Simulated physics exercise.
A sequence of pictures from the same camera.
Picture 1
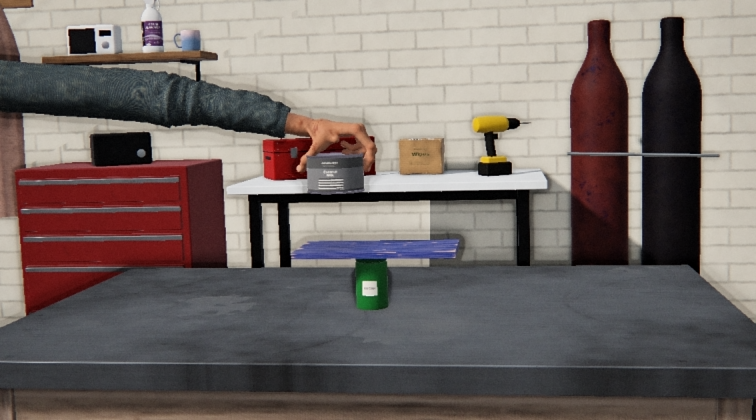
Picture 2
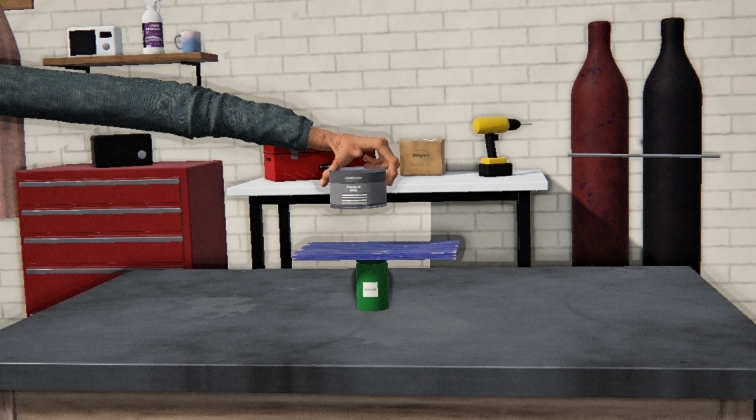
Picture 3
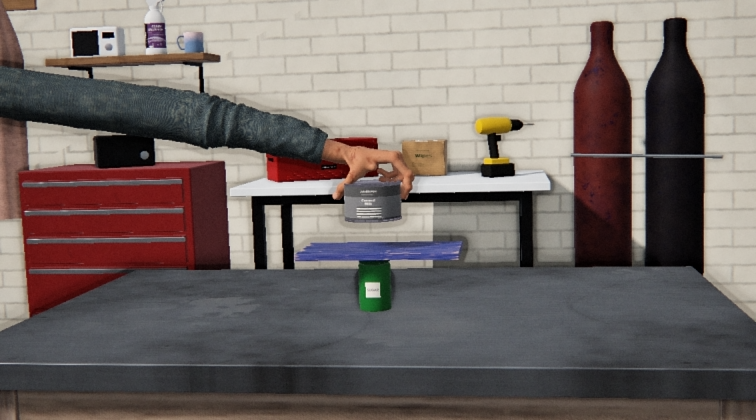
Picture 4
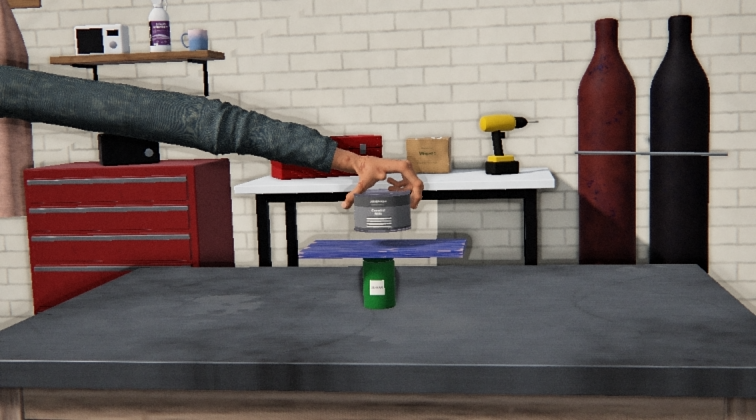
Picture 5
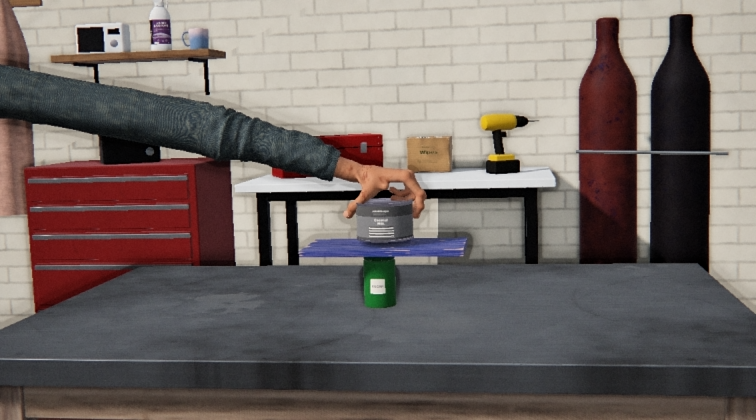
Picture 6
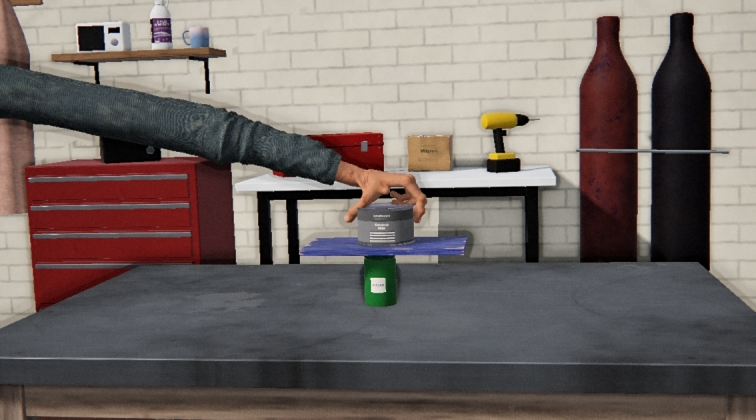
An arm in a dark grey-green sleeve reaches in from the left of a workshop, seen from the front across a dark grey table. A blue board lies across a green jar at the centre, with a red drawer cabinet, yellow drill and two tall bottle shapes behind. The hand carries a grey tub right and down onto the board, while the view shifts very slightly.
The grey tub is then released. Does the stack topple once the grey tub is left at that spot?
No, it stays standing.
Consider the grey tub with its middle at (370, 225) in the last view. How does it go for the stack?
Outcome: Stable.
Then, 0.50 s on from there, no change.
Then, 1.30 s on from there, grey tub resting near (386, 225).
In the end, all 3 unmoved. At the end, from the last picture's camera, grey tub near (386, 225). The stack keeps its balance.
